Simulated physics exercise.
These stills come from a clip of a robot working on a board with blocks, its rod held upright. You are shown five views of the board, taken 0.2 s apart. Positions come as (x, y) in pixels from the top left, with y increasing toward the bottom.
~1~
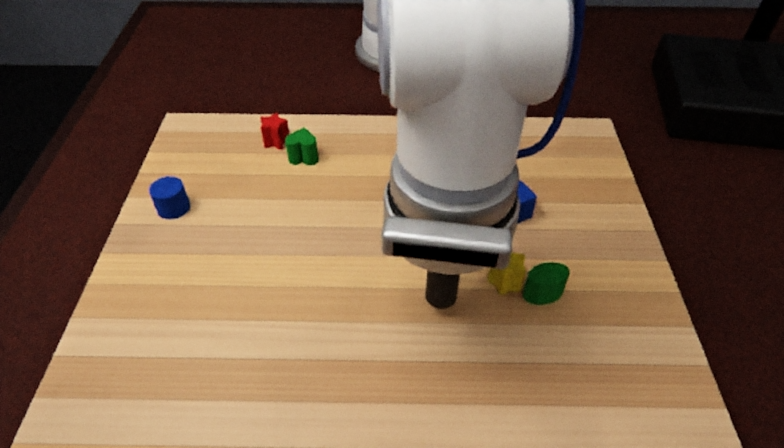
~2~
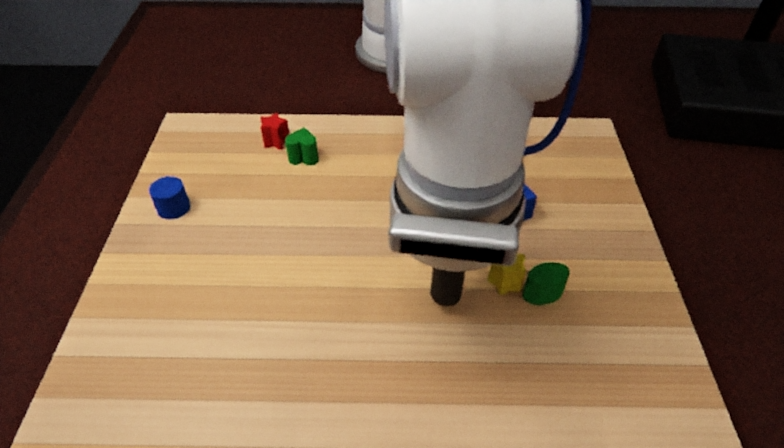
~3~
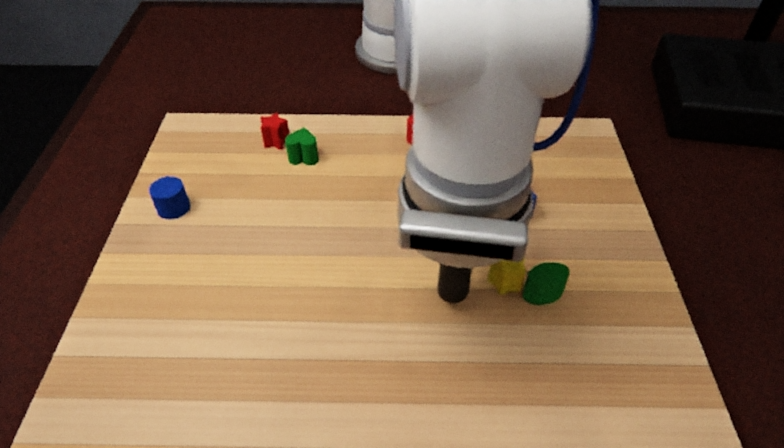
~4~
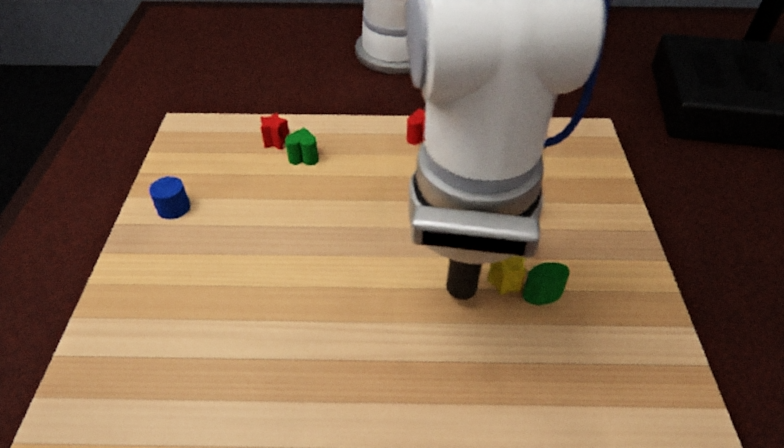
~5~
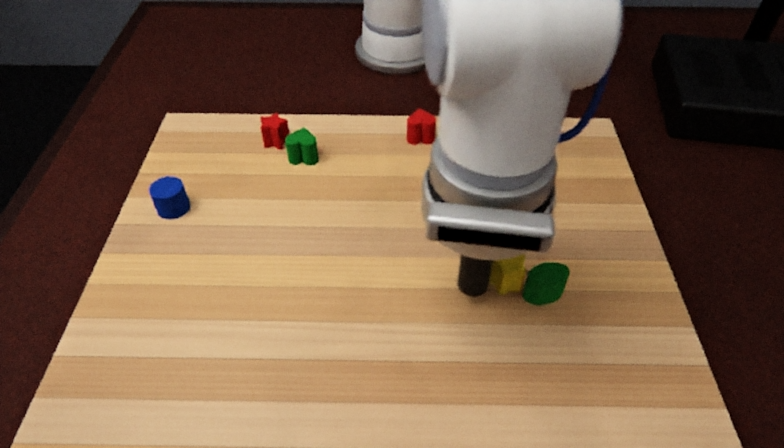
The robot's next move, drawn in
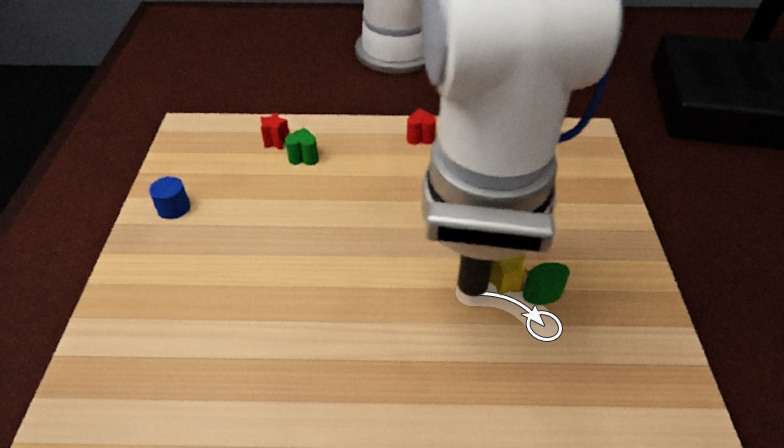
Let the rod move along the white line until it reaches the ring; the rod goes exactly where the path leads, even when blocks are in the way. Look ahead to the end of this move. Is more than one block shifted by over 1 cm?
Yes, I think so.
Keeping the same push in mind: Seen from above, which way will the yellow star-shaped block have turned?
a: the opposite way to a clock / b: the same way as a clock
Option a.
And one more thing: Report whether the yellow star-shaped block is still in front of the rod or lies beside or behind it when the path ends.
Slid off.
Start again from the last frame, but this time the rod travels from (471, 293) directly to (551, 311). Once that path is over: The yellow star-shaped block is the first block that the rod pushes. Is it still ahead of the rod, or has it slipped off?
It slips out to the side or back.
The line goes from (471, 293) by way of (498, 296) and (524, 307) to (544, 326).
On the path given first. Halfway along, rod (514, 291); yellow star-shaped block (524, 257), turned 35° anticlockwise; green oval (553, 273).
At the end, rod (547, 317); yellow star-shaped block (524, 257), turned 35° anticlockwise; green oval (565, 276), turned 40° anticlockwise.
